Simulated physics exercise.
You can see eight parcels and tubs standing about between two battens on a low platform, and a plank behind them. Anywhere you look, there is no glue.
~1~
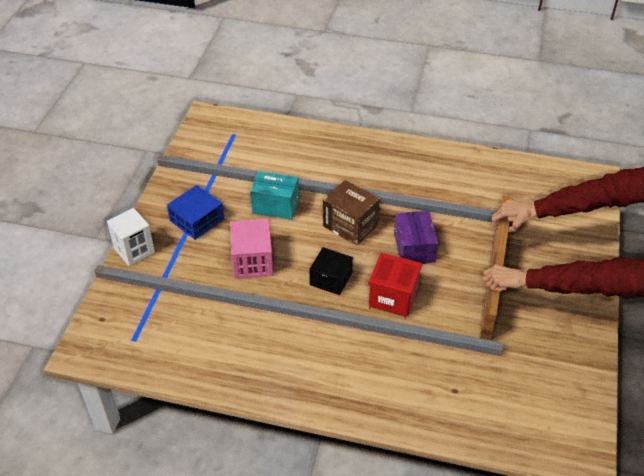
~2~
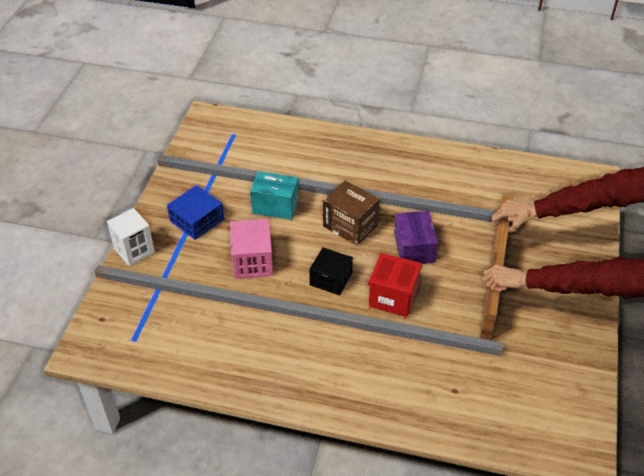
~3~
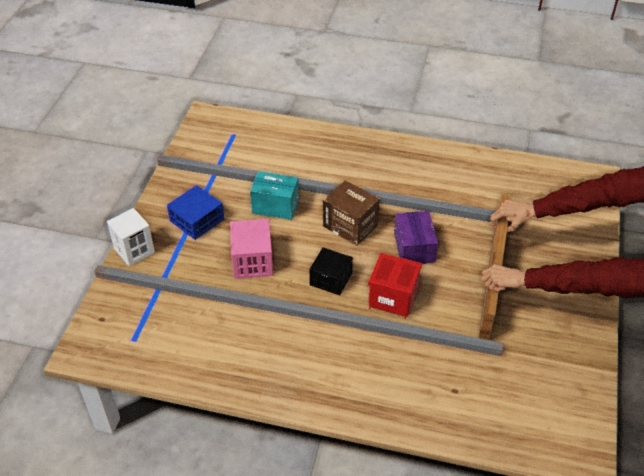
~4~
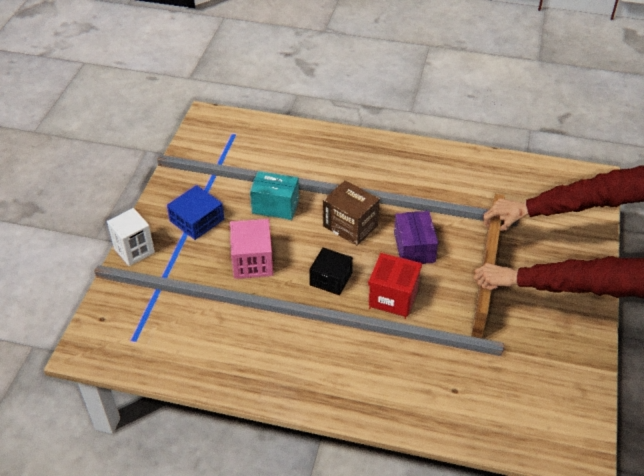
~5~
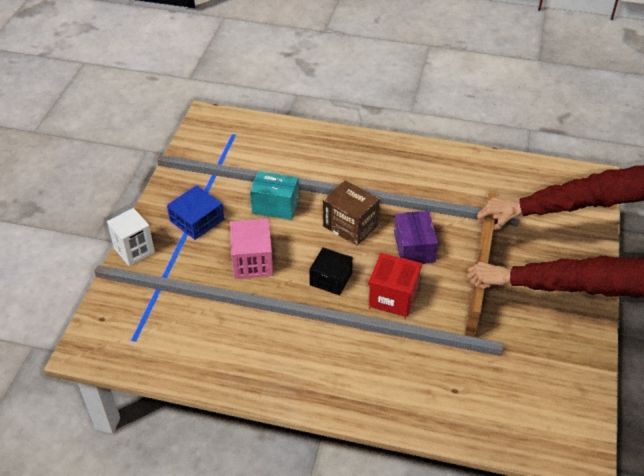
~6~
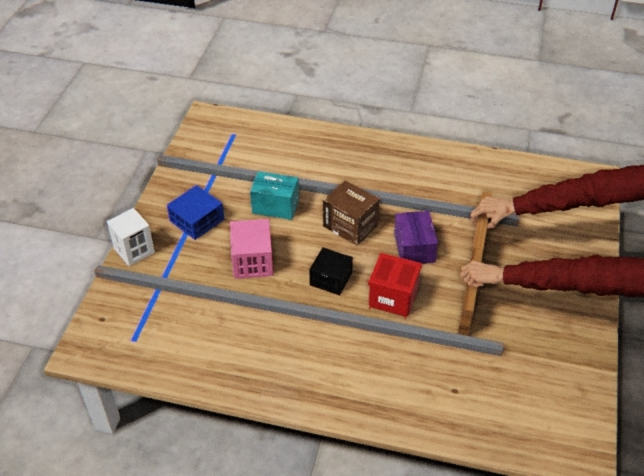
Wooden plank held by two hands sliding slightly left between grey rails, eight colourful boxes standing still near a blue line.
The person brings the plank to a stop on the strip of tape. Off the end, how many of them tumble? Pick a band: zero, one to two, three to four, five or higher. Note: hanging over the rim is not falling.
Band: Three to four.
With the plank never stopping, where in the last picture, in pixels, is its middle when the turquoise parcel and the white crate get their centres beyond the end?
Near (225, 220) and (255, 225).
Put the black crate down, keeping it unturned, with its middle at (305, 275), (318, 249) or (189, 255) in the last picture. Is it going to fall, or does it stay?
At the three spots, the black crate keeps its place, keeps its place and tips over.
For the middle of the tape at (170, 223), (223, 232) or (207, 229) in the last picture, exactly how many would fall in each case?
Those tries give 6, 2 and 4.
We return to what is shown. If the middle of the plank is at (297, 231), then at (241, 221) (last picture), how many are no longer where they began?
7 and 8.
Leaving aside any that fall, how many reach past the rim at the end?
The overhang total is 2.
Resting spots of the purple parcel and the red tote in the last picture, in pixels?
The purple parcel finishes at (183, 194); the red tote finishes at (152, 242).
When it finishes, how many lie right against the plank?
That would be 2 of them.
Soon after, none off yet; white crate at rest near (131, 237); blue crate at rest near (196, 212); pink crate moving near (249, 248).
In the end, the number that fall off is three or four; gone, turquoise parcel, pink crate, blue crate and white crate.
